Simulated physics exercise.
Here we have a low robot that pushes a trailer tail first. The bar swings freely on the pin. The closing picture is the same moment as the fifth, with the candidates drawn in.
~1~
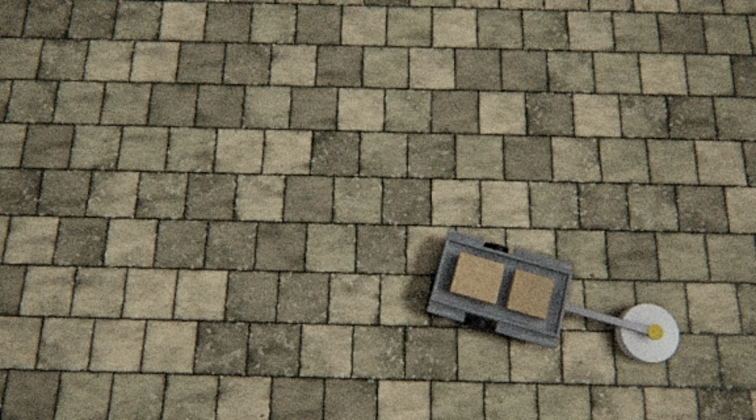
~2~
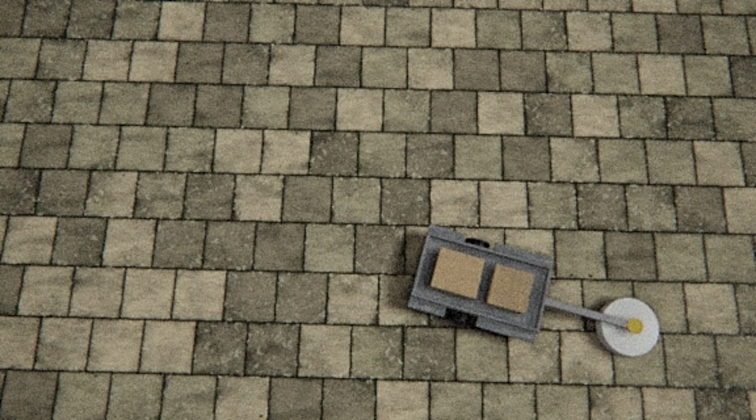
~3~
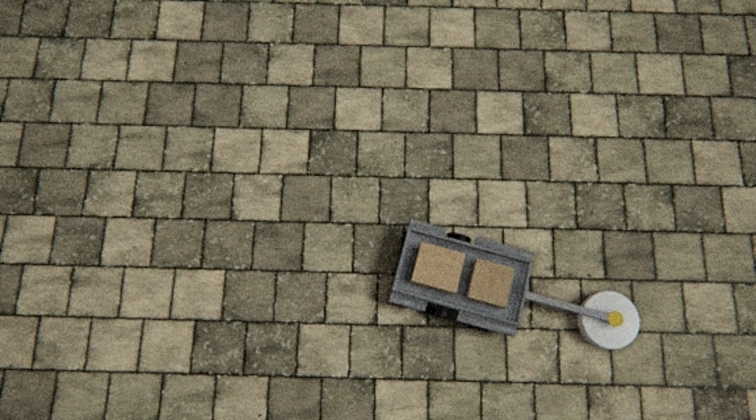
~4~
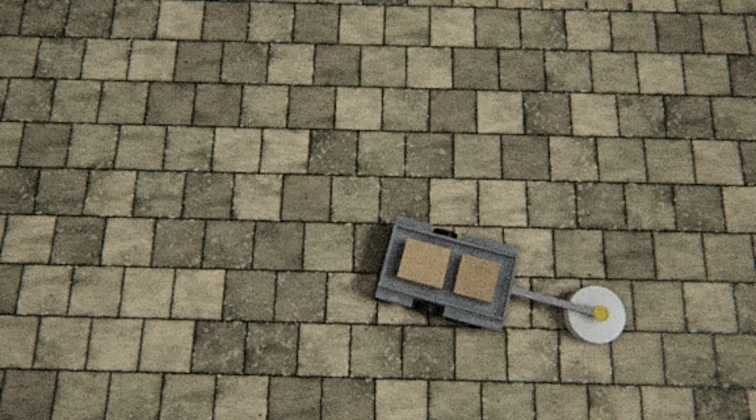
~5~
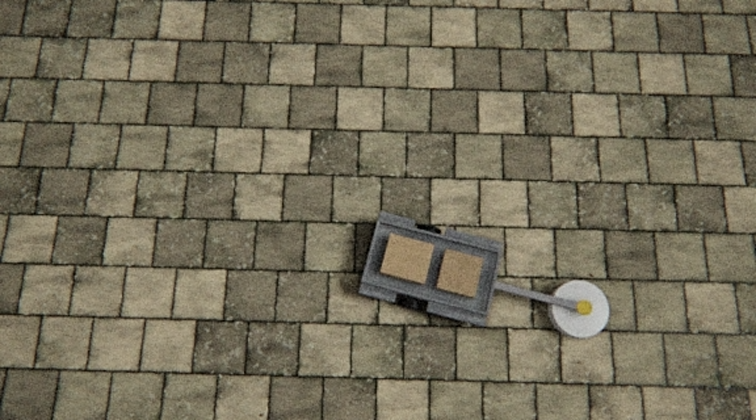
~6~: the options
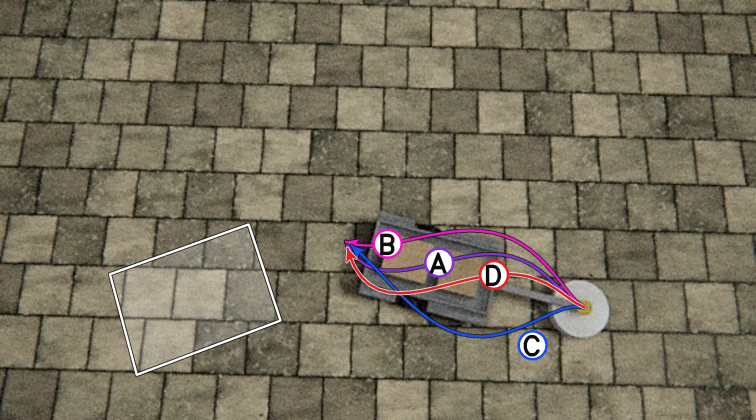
On grey-brown paving, a round white robot slowly pushing a small grey cart carrying two tan blocks leftward and slightly upward.
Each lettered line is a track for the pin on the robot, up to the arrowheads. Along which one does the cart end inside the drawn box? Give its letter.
B.
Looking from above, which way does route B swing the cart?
Anticlockwise.
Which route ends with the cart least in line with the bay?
Route C.
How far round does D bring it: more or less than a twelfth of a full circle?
It turns less than that.
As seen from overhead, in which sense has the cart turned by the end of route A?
It turns anticlockwise.
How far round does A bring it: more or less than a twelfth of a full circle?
Less than that.
On the marked copy, A from (585, 307) via (470, 256) to (346, 242); B from (585, 307) via (482, 231) to (346, 242); C from (585, 307) via (460, 334) to (351, 246); D from (585, 307) via (463, 281) to (347, 248); the bay at (194, 297).
Taking B. A third of the way, robot (513, 244), cart (364, 258).
Two thirds of the way, robot (425, 239), cart (276, 275).
When it is over, robot (346, 245), cart (198, 296); the cart stands in the bay.
As for the rest, A leaves the cart at (192, 244), out of the bay; C leaves the cart at (254, 132), out of the bay; D leaves the cart at (201, 201), out of the bay.
